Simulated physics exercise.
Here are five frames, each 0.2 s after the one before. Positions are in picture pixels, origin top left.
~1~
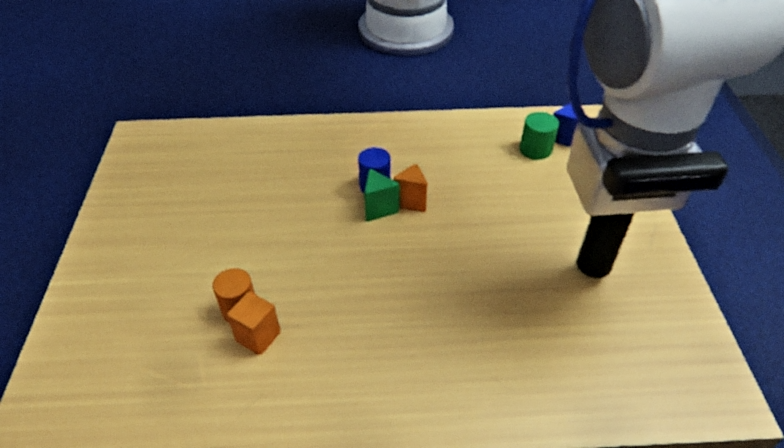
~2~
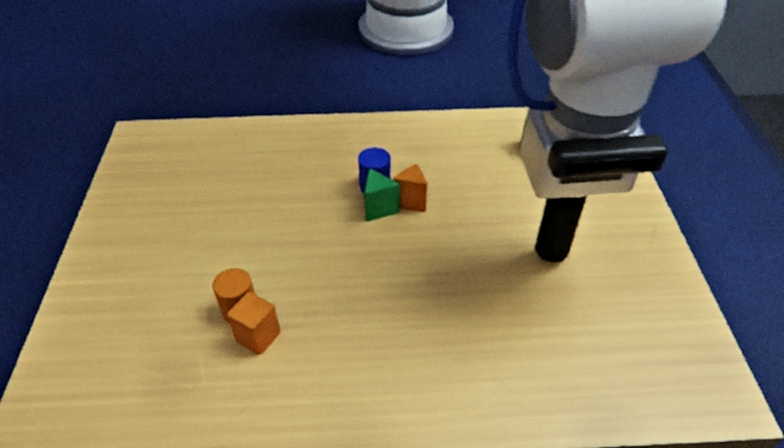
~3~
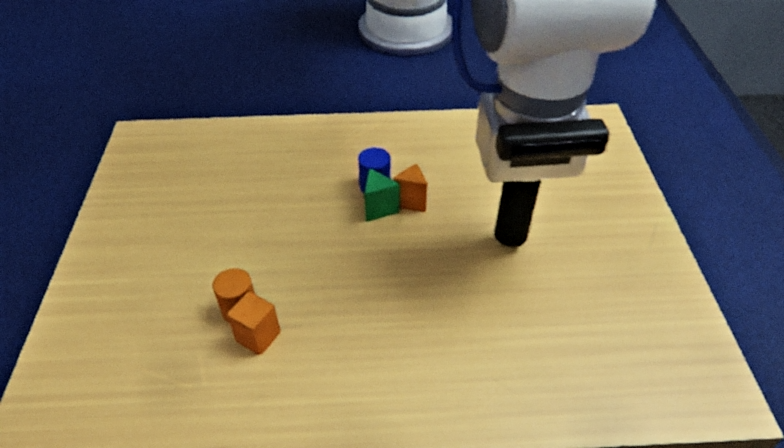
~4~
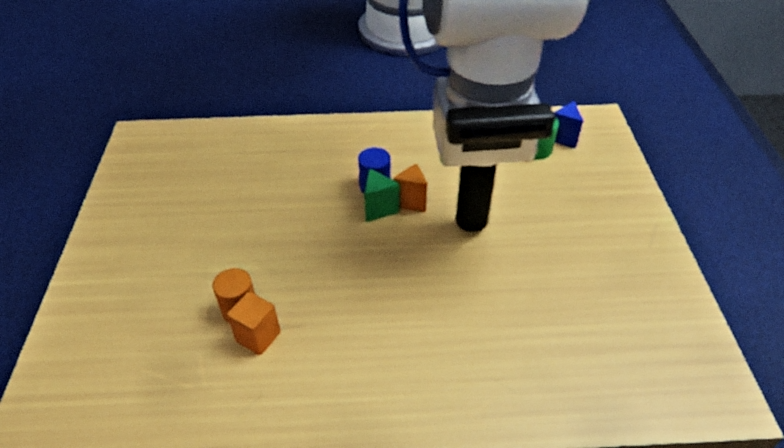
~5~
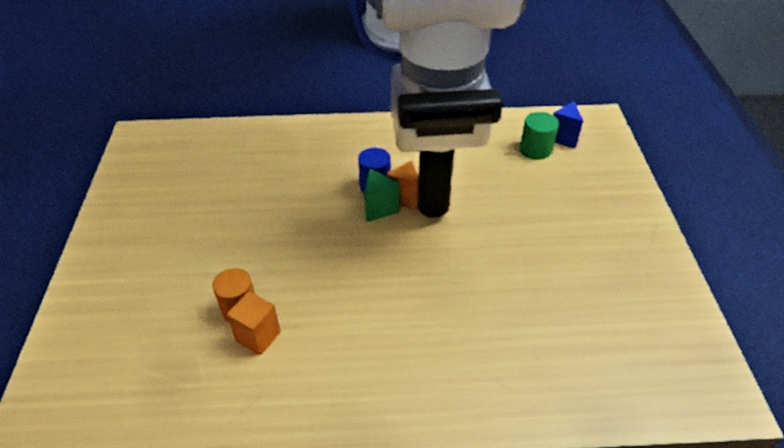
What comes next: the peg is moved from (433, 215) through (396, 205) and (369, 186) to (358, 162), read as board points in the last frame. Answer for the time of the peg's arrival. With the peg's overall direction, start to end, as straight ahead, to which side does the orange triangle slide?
It's going to go left.
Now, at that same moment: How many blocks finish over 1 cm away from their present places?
The way I see it, the answer is three or more.
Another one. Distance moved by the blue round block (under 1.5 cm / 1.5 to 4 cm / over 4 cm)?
Goes over 4 cm.
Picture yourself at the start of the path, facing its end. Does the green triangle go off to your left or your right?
Towards the left-hand side.
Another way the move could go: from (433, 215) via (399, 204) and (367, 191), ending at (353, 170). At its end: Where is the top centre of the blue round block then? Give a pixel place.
Around pixel (341, 124).
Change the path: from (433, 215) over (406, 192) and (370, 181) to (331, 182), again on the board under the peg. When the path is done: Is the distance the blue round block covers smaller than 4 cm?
No.
The first path, step by step. One third of the way, peg (395, 197); blue round block (360, 149); green triangle (358, 181); orange triangle (372, 165), turned 30° clockwise.
Two thirds of the way, peg (369, 177); blue round block (347, 140); green triangle (354, 182), turned 15° anticlockwise; orange triangle (340, 159), turned 20° clockwise.
At the end, peg (358, 154); blue round block (330, 124); green triangle (354, 182), turned 15° anticlockwise; orange triangle (337, 158).
